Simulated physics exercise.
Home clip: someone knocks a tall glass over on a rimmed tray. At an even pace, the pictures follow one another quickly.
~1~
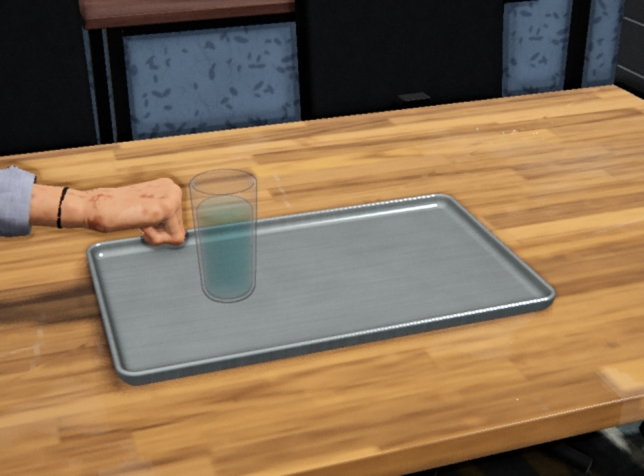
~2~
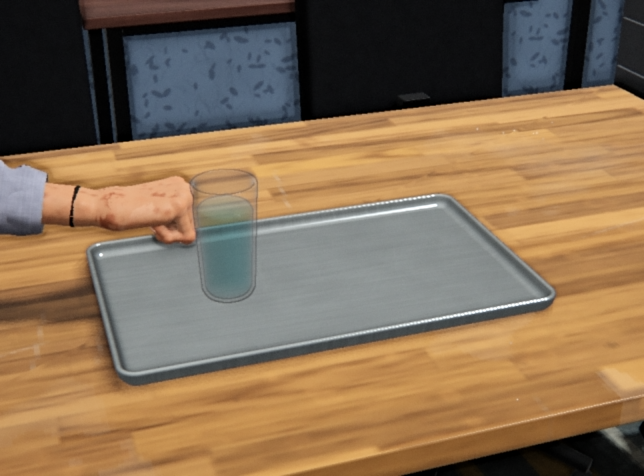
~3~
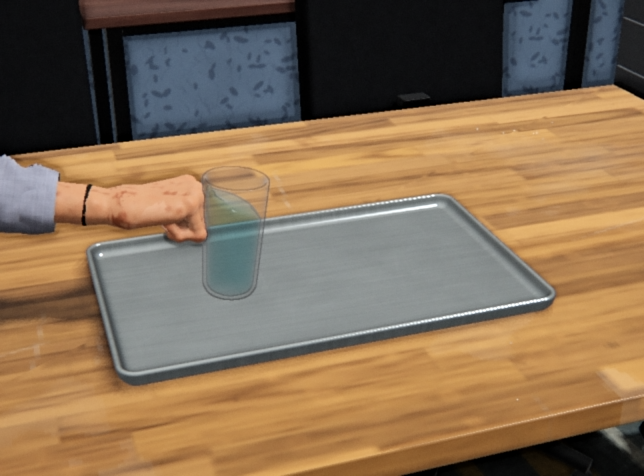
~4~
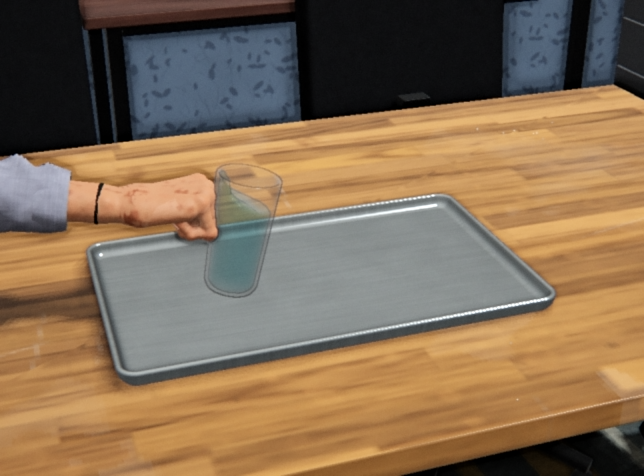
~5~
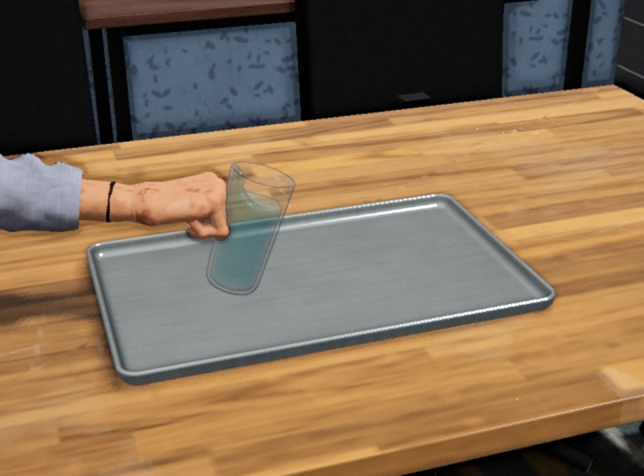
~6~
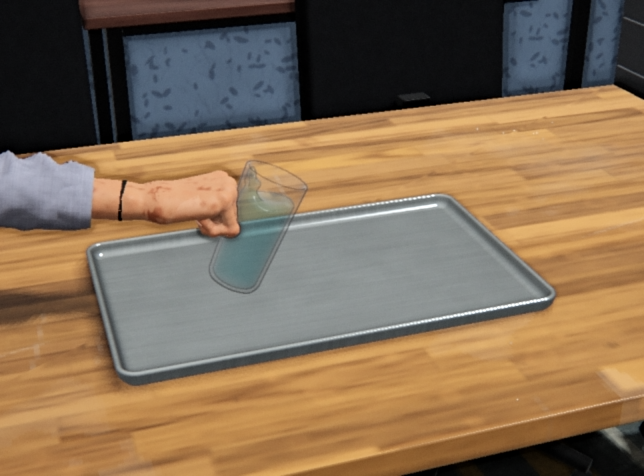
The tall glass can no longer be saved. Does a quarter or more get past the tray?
Over a quarter flows away.
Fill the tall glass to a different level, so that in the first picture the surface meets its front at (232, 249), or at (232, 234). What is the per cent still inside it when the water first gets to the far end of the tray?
First some 55, then 60 per cent.
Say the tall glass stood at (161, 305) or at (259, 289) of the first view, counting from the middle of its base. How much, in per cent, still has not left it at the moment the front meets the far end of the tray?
Close to 45 in a hundred, and close to 65 in a hundred.
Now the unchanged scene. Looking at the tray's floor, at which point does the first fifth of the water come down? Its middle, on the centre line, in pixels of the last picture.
I'd mark it somewhere roughly at pixel (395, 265).
A moment on, the tall glass is falling and 100 per cent is in the glass, 0 on the tray and 0 above or beyond its rim.
Next, the tall glass lies on its side and 69 per cent is in the glass, 16 on the tray and 15 above or beyond its rim.
Then the tall glass lies on its side and 38 per cent is in the glass, 46 on the tray and 16 above or beyond its rim.
Later the tall glass lies on its side and 21 per cent is in the glass, 42 on the tray and 37 above or beyond its rim.
In the end 65 per cent is held by tray and glass, 35 is off the tray.
